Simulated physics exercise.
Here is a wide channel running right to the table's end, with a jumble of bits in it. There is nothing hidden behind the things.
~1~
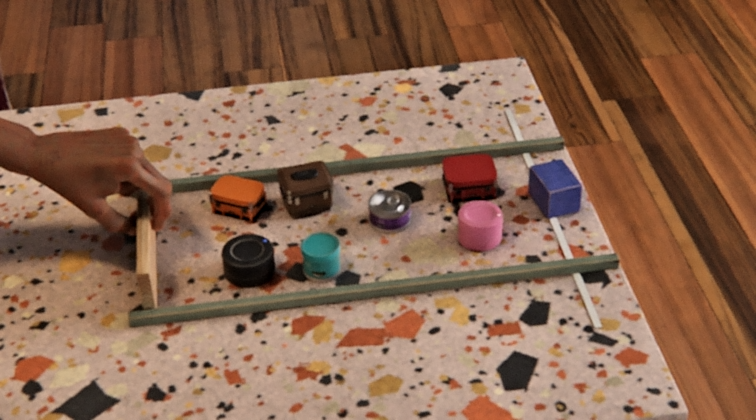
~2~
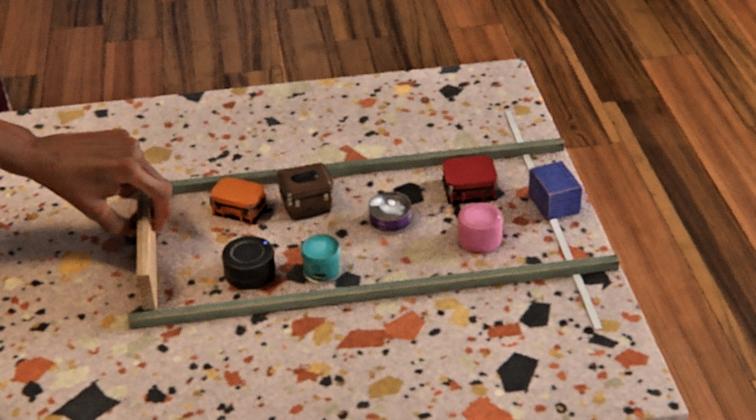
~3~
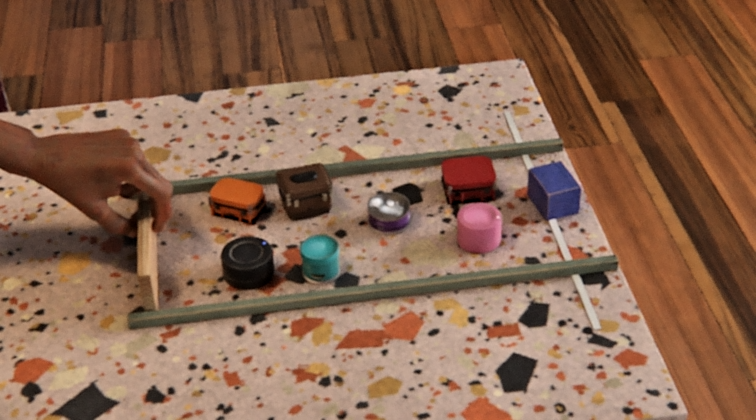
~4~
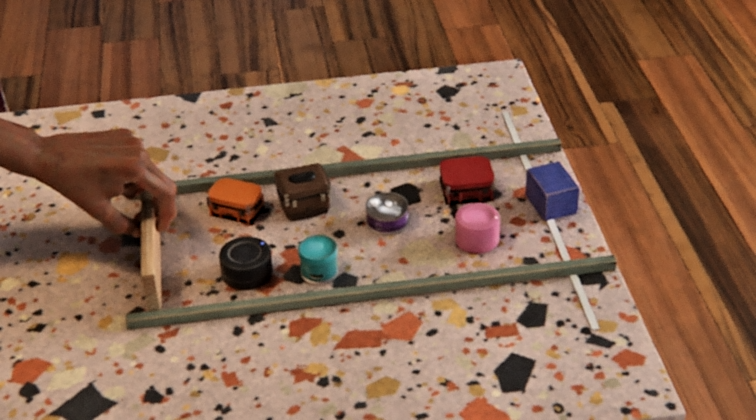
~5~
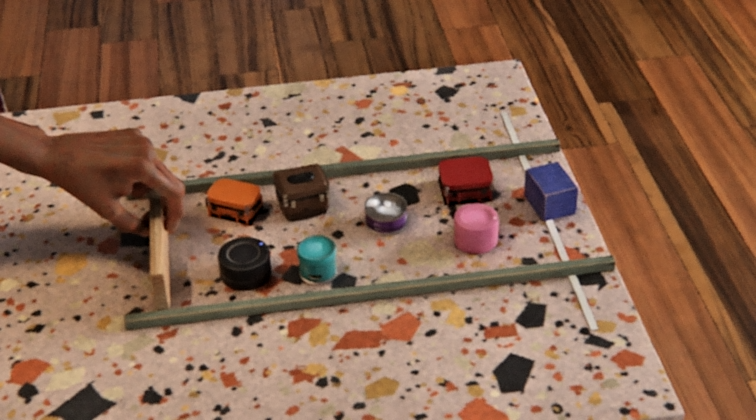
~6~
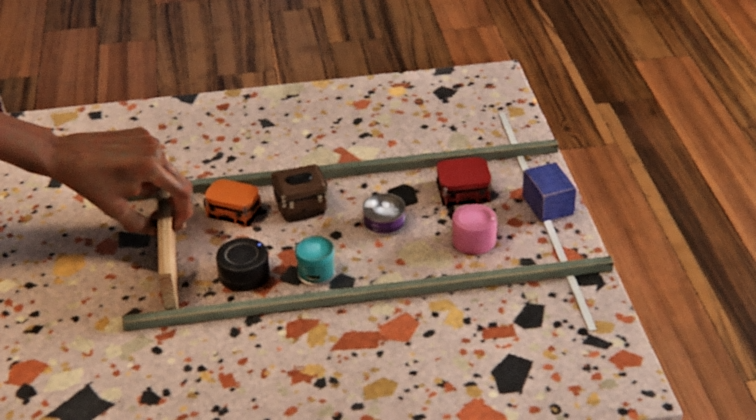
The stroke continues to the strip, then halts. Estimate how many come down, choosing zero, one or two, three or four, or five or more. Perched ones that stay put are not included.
I predict the count lost over the end will be three or four.
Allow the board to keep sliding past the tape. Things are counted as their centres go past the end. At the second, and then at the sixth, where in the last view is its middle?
The middle sits near (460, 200) at the first moment and near (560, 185) at the second.
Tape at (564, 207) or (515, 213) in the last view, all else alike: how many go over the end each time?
It would be 6 and 2.
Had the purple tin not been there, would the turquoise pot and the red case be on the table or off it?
The turquoise pot stays up top while the red case ends up below.
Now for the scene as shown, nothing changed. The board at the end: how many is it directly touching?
It's touching 4 at the end.
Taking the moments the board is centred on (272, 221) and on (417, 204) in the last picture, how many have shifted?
Moved so far: 4, then 8.
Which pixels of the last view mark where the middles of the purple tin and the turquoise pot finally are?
The purple tin stops around (559, 190); the turquoise pot around (581, 242).
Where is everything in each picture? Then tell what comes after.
In the first frame, blue block (555, 189); red case (469, 178); pink lid (480, 226); board (146, 232); tape (548, 207).
In the second frame, red case (470, 181); purple tin (390, 213).
In the third frame, pink lid (479, 228); brown case (305, 191).
In the fourth frame, blue block (552, 191); orange case (236, 202).
In the fifth frame, red case (465, 181); board (159, 233).
In the sixth frame, blue block (549, 192); red case (464, 182); pink lid (474, 229); board (167, 233); tape (542, 209).
Soon after, none off yet; blue block at rest near (549, 192); red case at rest near (464, 182); pink lid at rest near (474, 229).
Then, none off yet; blue block moving near (553, 192); red case moved about its own width near (500, 177); pink lid at rest near (474, 229).
Further on, one off so far; blue block upside down near (614, 255); red case tipped well over near (596, 188); pink lid moved well along near (559, 210).
At rest, the number that fall off is three or four; fallen, brown case, pink lid, red case and blue block.
